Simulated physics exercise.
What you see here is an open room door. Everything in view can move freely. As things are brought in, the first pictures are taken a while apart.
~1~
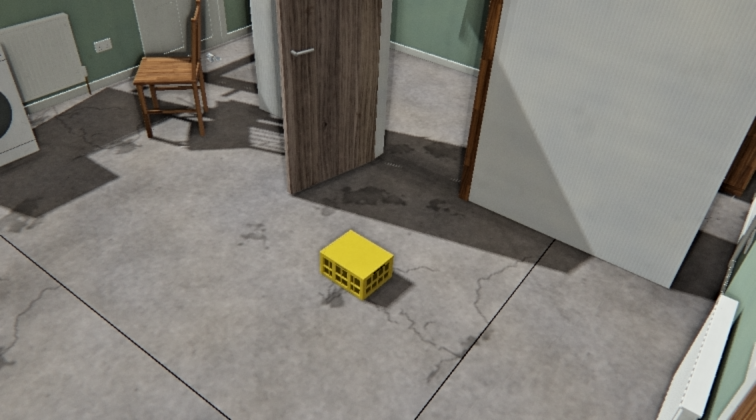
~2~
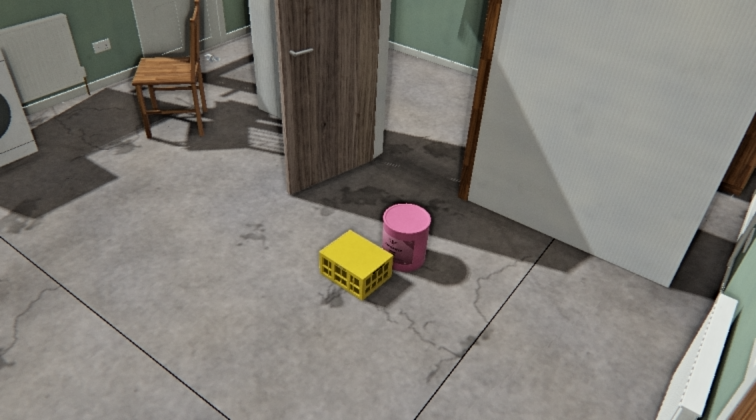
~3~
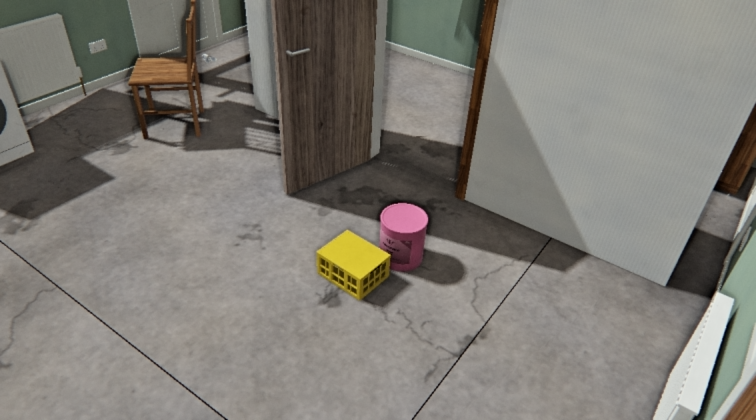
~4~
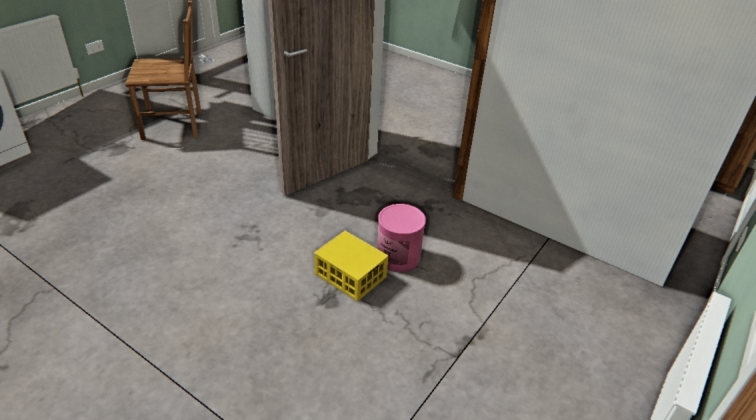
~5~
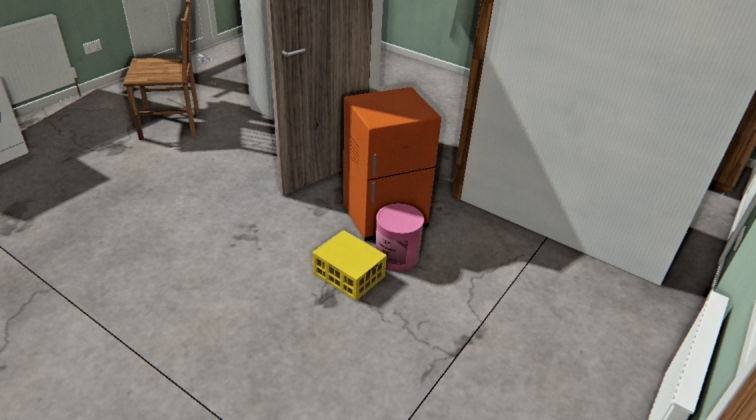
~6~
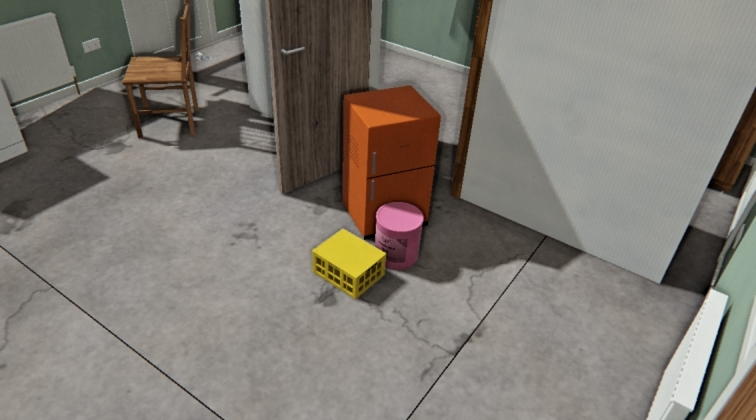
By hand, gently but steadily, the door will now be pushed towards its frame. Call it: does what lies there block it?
Yes.
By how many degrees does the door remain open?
I'd say it stays open by roughly 70 degrees.
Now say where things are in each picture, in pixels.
Door wide open and still; yellow crate (357, 264), in the first frame.
Door wide open and still; yellow crate (356, 264); pink pail (405, 238), in the second frame.
Door wide open and still; yellow crate (353, 264); pink pail (403, 238), in the third frame.
Door wide open and still; yellow crate (351, 265); pink pail (400, 238), in the fourth frame.
Door wide open and still; yellow crate (349, 264); pink pail (399, 238), in the fifth frame.
Door wide open and still; orange appliance (388, 163); yellow crate (349, 263), in the sixth frame.
Then, 0.50 s on from there, open by 92°.
Then, 0.80 s on from there, open by 78°.
In the end, open by 71°; all 3 unmoved. At the end, from the last picture's camera, orange appliance near (388, 163).
